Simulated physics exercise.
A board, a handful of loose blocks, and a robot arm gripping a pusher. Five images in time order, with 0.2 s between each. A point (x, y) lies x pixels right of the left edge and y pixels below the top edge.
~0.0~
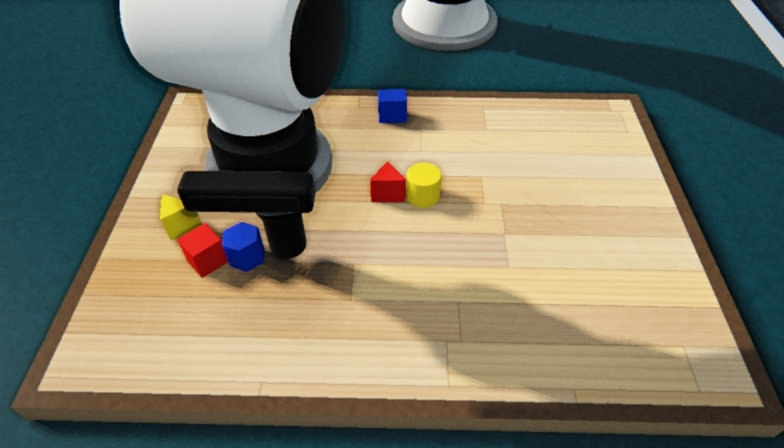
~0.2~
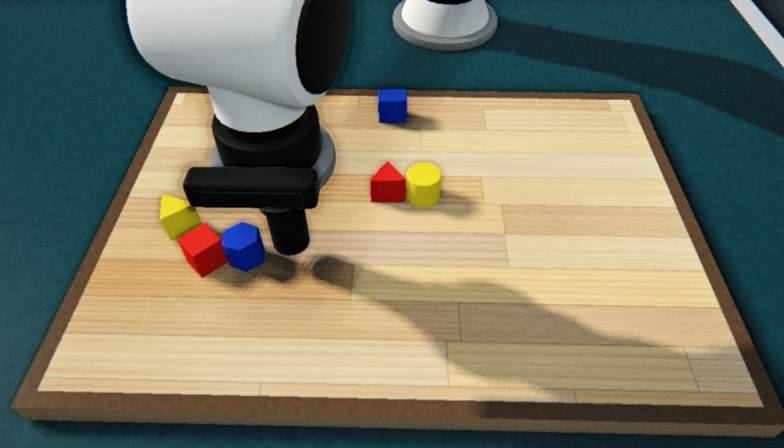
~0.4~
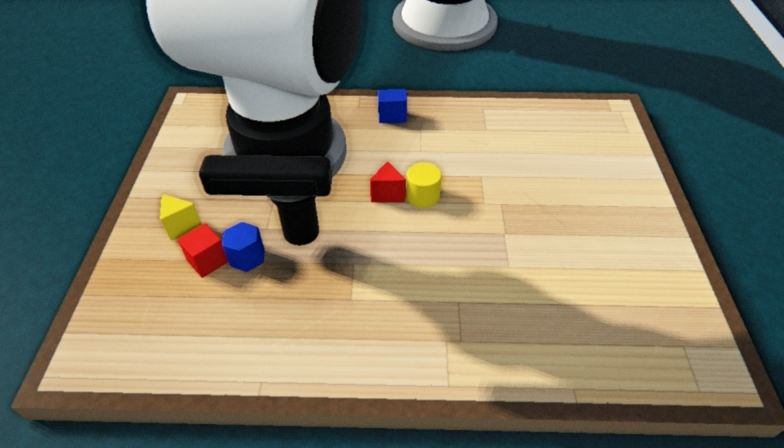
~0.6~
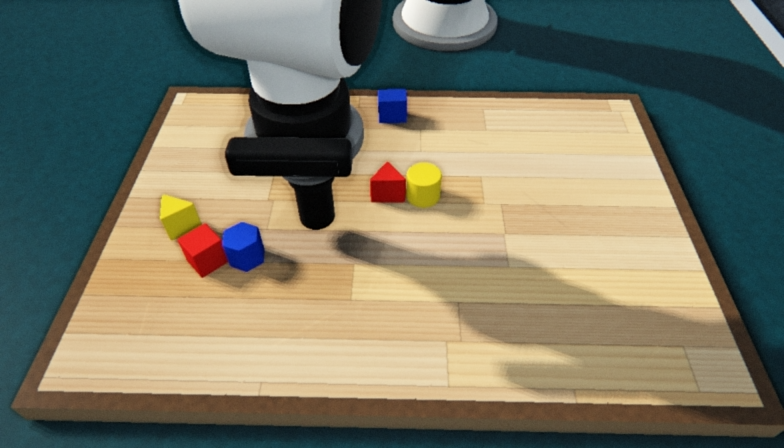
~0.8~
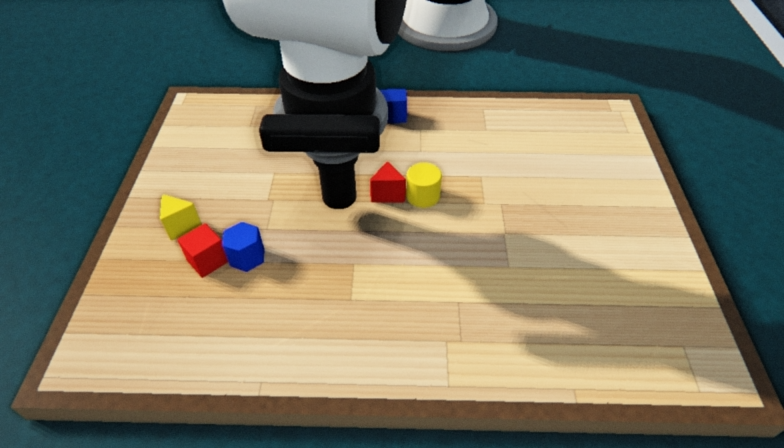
The robot arm moves its black pusher up and right while the blocks stay still.
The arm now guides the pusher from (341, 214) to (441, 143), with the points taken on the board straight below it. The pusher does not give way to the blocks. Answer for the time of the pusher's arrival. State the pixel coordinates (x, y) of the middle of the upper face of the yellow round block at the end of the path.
It should be at (447, 179) by then.
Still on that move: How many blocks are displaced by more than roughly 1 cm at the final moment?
Most likely two.
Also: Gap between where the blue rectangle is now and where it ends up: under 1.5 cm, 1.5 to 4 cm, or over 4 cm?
Once the path is done, the blue rectangle lies within 1.5 cm of its present place.
One third of the way, pusher at (377, 172); red triangle at (411, 171), turned 60° clockwise; yellow round block at (440, 176).
Two thirds of the way, pusher at (412, 149); red triangle at (424, 159); yellow round block at (447, 179).
At the end, pusher at (442, 127); red triangle at (424, 159), turned 140° clockwise; blue rectangle still; yellow round block at (447, 179).
